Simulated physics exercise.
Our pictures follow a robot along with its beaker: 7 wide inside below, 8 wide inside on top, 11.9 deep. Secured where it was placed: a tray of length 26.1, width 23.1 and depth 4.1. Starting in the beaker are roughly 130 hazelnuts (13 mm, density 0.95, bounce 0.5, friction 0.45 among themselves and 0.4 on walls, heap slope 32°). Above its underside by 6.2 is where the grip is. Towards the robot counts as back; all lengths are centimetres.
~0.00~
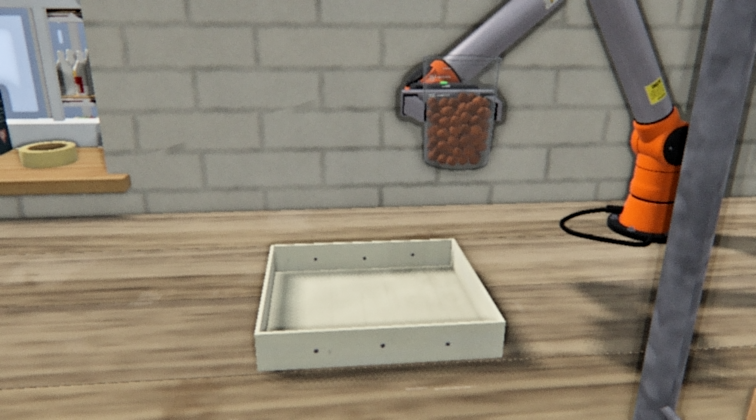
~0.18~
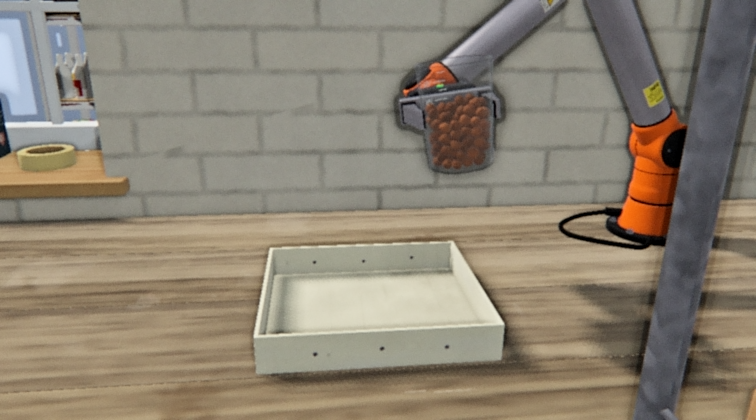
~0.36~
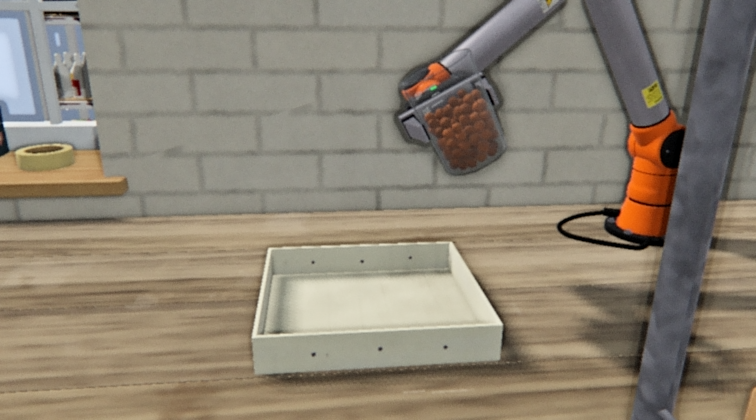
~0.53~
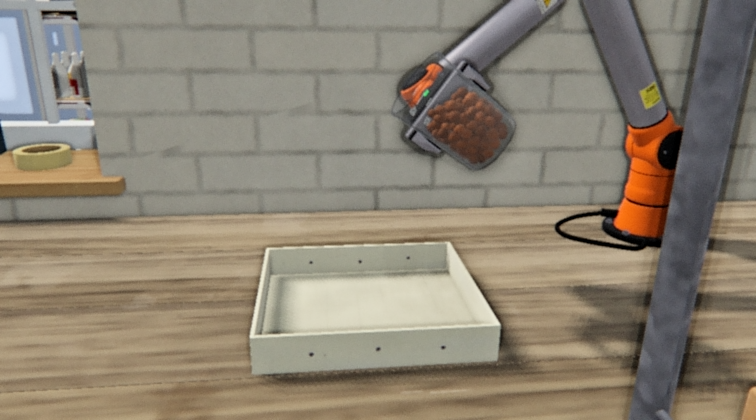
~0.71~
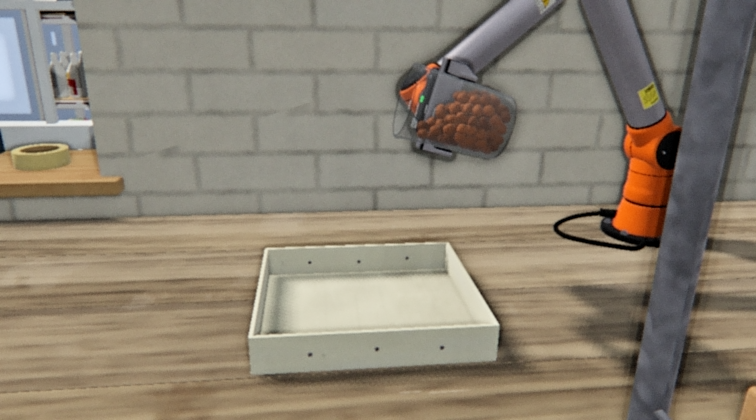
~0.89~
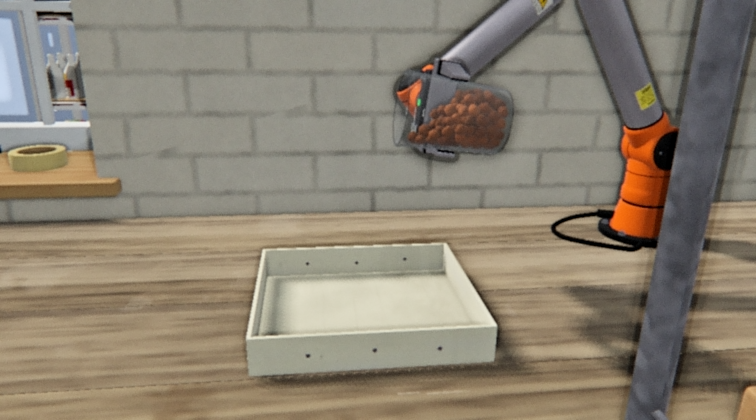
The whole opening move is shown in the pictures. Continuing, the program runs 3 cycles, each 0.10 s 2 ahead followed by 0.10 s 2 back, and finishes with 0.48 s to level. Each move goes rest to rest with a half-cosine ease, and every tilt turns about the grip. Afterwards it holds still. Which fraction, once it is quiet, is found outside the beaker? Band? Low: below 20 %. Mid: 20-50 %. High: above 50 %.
Mid.
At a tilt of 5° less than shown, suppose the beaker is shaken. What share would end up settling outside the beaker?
Roughly 15 in a hundred.
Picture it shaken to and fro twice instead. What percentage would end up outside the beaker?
My guess is near 20 per cent.
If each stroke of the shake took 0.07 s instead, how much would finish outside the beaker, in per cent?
The share would be near 40 %.
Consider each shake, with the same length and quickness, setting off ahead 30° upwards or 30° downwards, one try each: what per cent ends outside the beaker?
It comes to around 35 per cent on the first try and around 10 per cent on the second.
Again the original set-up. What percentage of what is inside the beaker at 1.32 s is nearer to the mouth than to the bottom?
45 %.
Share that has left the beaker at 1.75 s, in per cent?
Roughly 30 percent by that moment.
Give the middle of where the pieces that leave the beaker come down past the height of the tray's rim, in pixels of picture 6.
They come down centred close to (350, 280).
After 1.32 s, tilted 82° forward, highest piece 26 above the table; 109 in the beaker, 4 in the tray, 17 in flight or on a rim.
After 1.75 s, tilted 35° forward, highest piece 29 above the table; 91 in the beaker, 37 in the tray, 2 in flight or on a rim.
After 2.17 s, level, highest piece 26 above the table; 90 in the beaker, 40 in the tray.
After 3.22 s, level, highest piece 26 above the table; 90 in the beaker, 40 in the tray.
In the end, 90 in the beaker, 40 in the tray. That is 31 % outside the beaker.
